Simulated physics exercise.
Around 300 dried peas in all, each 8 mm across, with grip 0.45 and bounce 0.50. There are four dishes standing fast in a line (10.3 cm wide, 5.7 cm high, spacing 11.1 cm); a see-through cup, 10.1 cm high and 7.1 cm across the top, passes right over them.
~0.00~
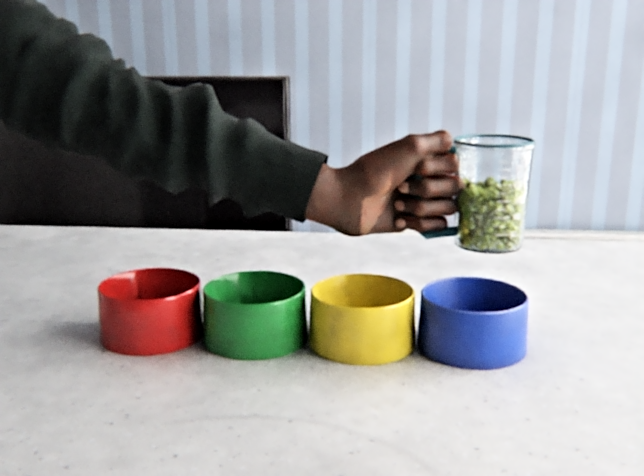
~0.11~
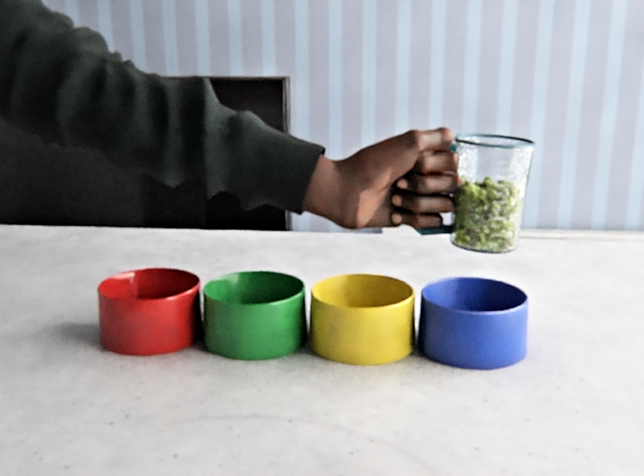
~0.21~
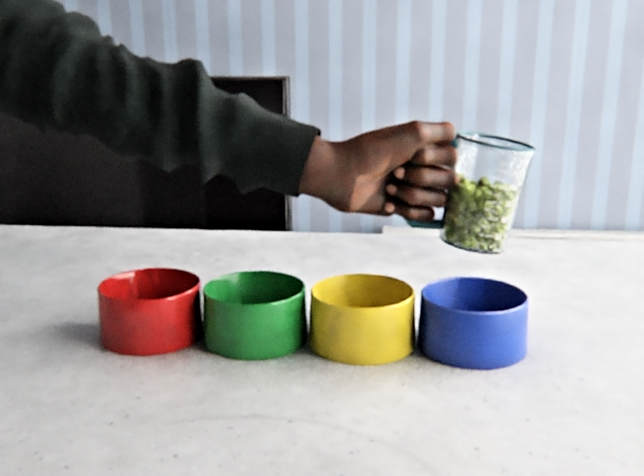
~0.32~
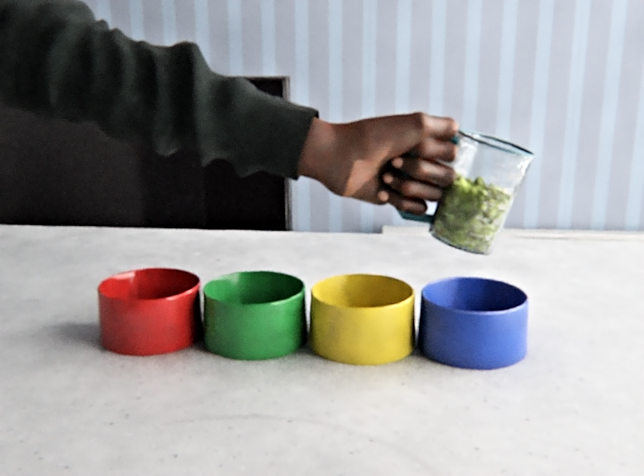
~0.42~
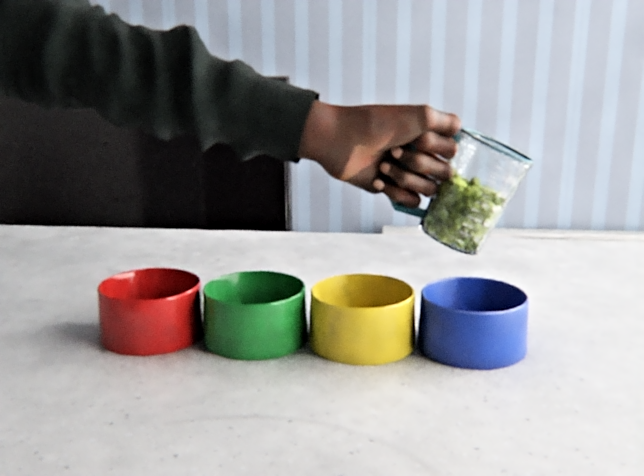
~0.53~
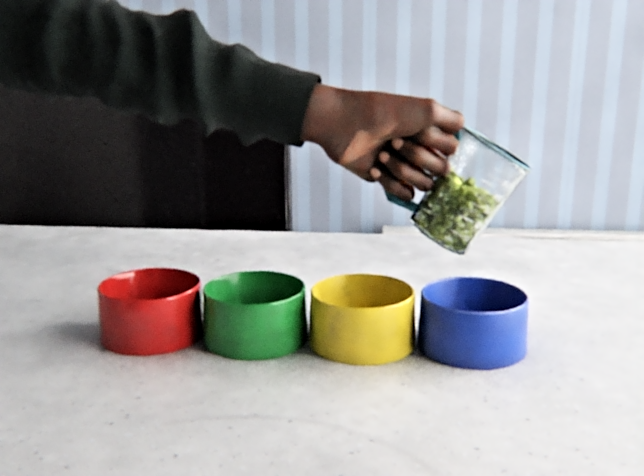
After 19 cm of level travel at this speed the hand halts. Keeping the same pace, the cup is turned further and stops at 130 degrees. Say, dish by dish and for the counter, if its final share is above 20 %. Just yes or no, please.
In short: Red no, blue yes, green no, yellow no, counter no.
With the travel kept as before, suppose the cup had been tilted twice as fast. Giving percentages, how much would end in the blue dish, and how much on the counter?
In that case the blue dish gets 100 and the counter gets 0.
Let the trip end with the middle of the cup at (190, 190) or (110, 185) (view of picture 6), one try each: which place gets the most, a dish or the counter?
Try 1 - blue; try 2 - blue.
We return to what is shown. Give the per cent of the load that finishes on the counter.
Near 0 percent, roughly speaking.
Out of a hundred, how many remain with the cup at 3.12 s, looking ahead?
Roughly 0 per cent, give or take.
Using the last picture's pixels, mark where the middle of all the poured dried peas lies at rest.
Somewhere near (467, 329) in the last picture.
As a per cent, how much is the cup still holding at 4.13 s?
0 per cent.
After 2.08 s, tilt 130 degrees; cup holds 5 %, blue 95 %.
After 3.12 s, tilt 130 degrees; cup holds 0 %, blue 100 %.
Then, at 4.13 s, tilt 130 degrees; cup holds 0 %, blue 100 %.
By 4.4 s all is still; red 0 %, blue 100 %, green 0 %, yellow 0 %, counter 0 %.
